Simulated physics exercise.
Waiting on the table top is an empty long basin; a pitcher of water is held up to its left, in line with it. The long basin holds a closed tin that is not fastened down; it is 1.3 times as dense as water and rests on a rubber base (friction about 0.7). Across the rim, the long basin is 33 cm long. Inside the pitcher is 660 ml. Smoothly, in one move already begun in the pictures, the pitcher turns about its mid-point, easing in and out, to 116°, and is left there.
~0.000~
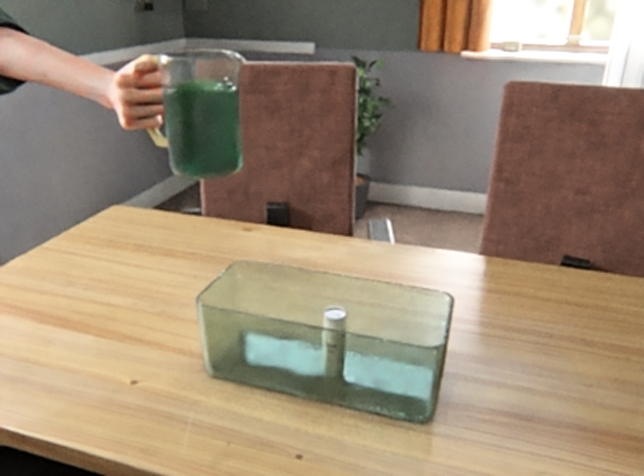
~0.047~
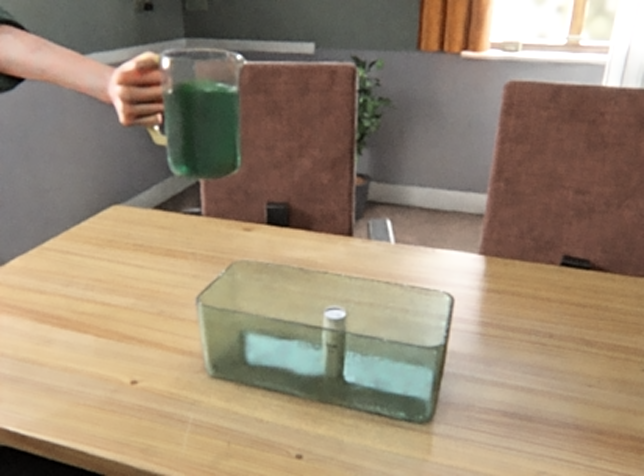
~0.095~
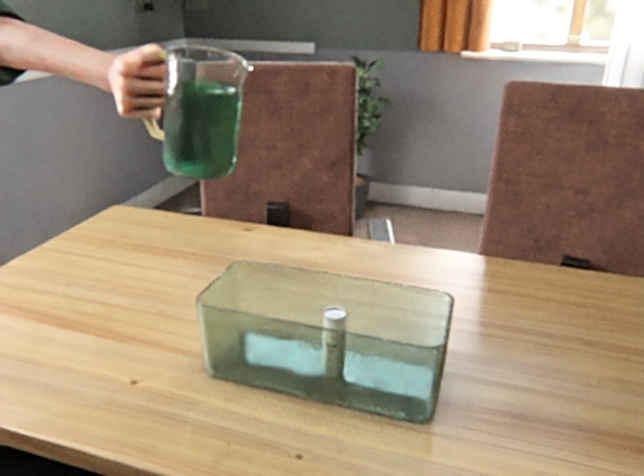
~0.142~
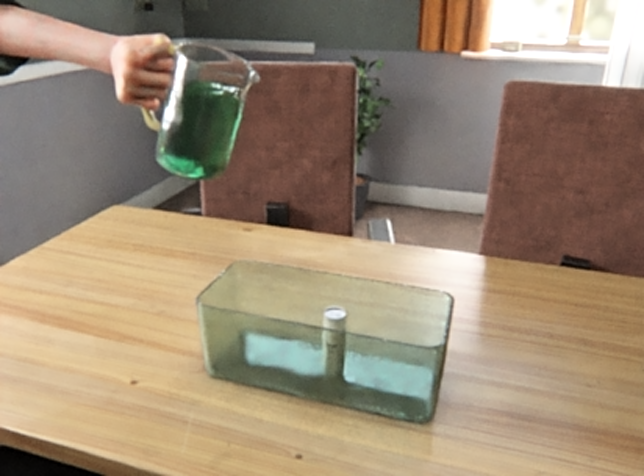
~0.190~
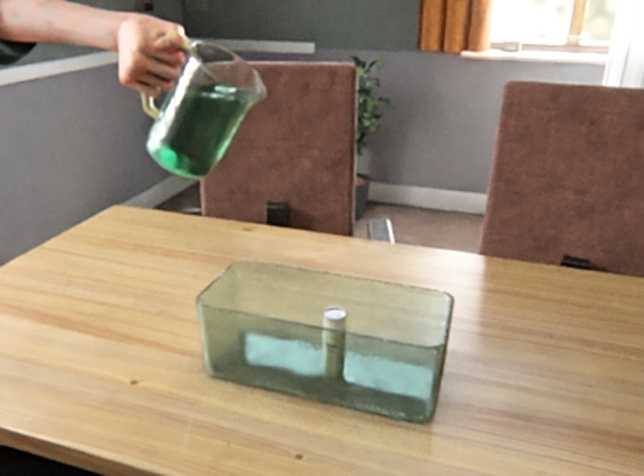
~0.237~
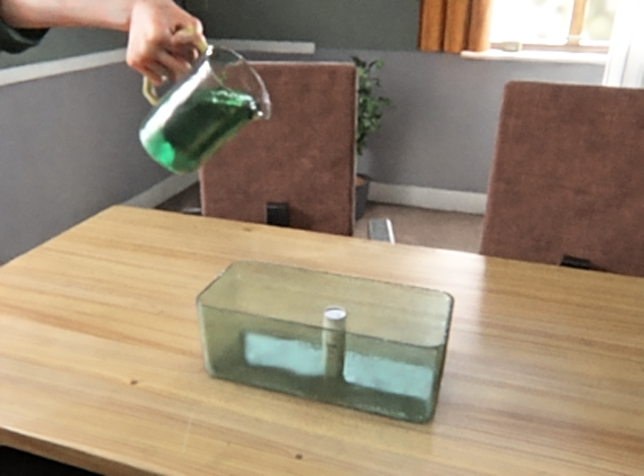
A glass pitcher of green liquid is held up by a hand reaching in from the left, above a pale wooden table seen from slightly above in a grey-walled room. On the table sits a long greenish glass basin with a small, pale, white-topped cylinder inside, while reddish-brown chairs, a plant and an orange curtain stand behind. The hand steadily tilts the pitcher rightward, the liquid shifting within it, while the camera stays still.
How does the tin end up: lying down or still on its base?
It will tip.
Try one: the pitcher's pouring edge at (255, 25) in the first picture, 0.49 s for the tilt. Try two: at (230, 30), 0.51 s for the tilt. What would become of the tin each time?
In the first try it remains standing; in the second it comes down.
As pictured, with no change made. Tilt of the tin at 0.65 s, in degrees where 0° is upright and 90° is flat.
5°.
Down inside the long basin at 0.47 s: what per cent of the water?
About 4 per cent.
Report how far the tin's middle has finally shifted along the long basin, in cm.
9.5 cm.
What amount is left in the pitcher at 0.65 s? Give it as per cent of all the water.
Near 14 in a hundred.
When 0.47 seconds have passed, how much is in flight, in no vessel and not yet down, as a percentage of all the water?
38 per cent.
By 0.47 s the tilt is 113° and 59 per cent is still to pour; the tin stands where it began.
By 0.65 s the tilt is 116° and 13 per cent is still to pour; the tin leans 5°.
By 0.83 s the tilt is 116° and 1 per cent is still to pour; the tin lies on its side.
By 1.03 s the tilt is 116° and 0 per cent is still to pour; the tin lies on its side.
At rest the tin lies on its side.
